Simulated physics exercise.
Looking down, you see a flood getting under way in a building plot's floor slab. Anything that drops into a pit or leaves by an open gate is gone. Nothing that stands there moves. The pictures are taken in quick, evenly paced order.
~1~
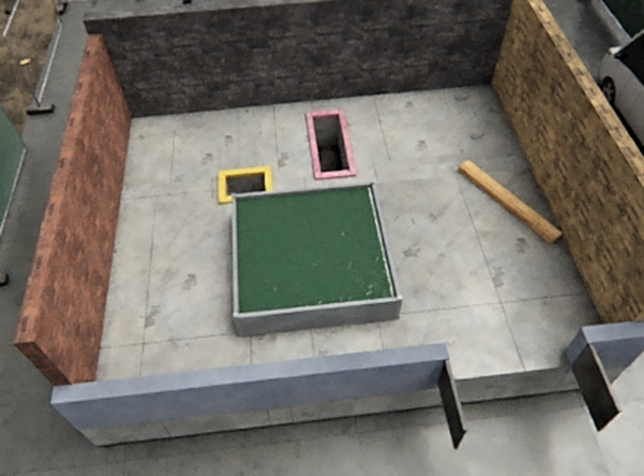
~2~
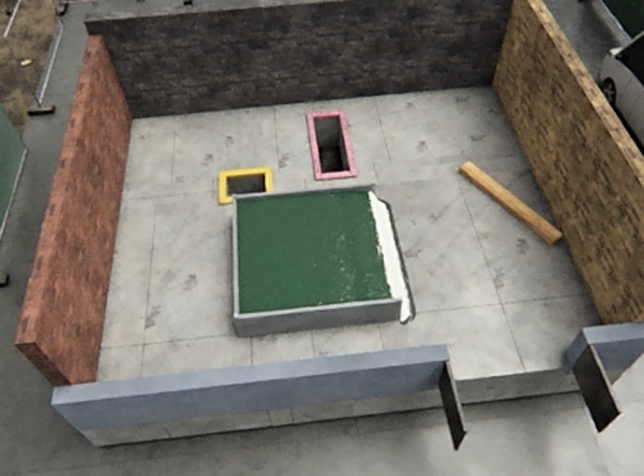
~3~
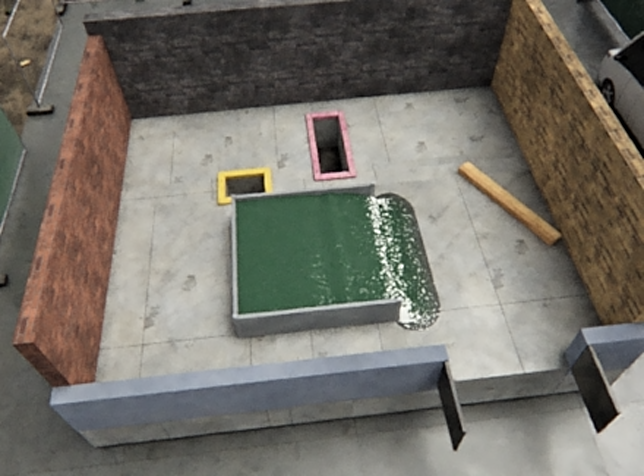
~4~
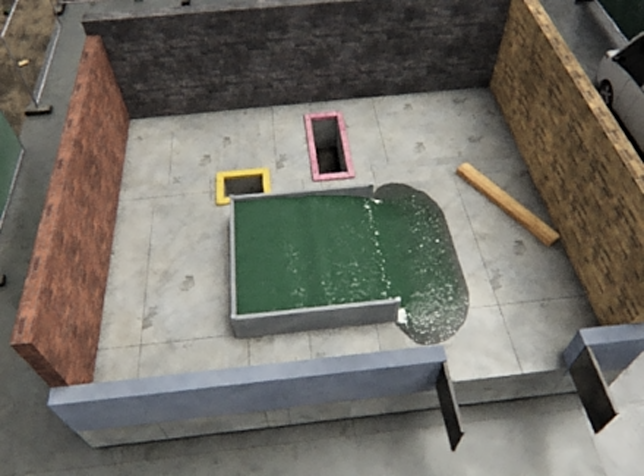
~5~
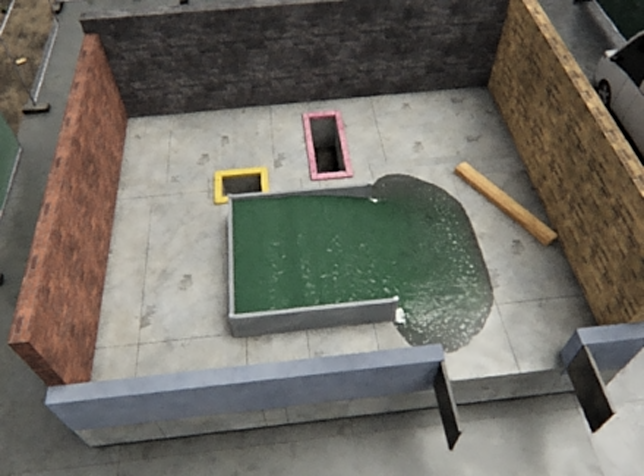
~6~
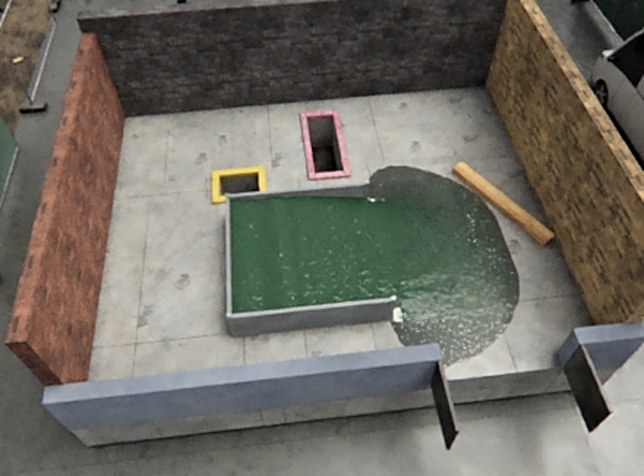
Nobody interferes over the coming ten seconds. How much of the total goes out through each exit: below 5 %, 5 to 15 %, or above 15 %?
Final split: The gate gets above 15 %; the pink pit gets 5 to 15 %; the yellow pit gets below 5 %.
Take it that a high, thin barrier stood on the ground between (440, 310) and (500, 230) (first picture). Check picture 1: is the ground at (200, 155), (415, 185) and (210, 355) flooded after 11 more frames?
Untouched, swamped, untouched.
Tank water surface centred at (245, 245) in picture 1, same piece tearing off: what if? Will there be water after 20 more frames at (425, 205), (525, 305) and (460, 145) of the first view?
Outcome, in sequence: Wetted, wetted, wetted.
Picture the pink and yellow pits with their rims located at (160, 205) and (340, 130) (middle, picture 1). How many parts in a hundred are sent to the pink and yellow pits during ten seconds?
Measured shares in per cent - pink 0, yellow 4.
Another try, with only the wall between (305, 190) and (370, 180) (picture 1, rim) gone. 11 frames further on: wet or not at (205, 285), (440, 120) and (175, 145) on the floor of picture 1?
Unsoaked, then soaked, then unsoaked.
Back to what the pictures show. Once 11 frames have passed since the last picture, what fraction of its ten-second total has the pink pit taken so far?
Roughly 0 percent.
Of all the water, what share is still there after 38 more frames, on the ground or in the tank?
About 82 %.
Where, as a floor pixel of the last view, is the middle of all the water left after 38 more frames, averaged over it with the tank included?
At roughly (418, 219).
A moment on, water covers 30 % of the floor; the gate 0 %, the pink pit 0 %, the yellow pit 0 %.
Next, water covers 35 % of the floor; the gate 1 %, the pink pit 0 %, the yellow pit 0 %.
Then, water covers 40 % of the floor; the gate 6 %, the pink pit 0 %, the yellow pit 0 %.
Later, water covers 55 % of the floor; the gate 18 %, the pink pit 1 %, the yellow pit 0 %.
In the end, water covers 80 % of the floor; the gate 26 %, the pink pit 7 %, the yellow pit 0 %.
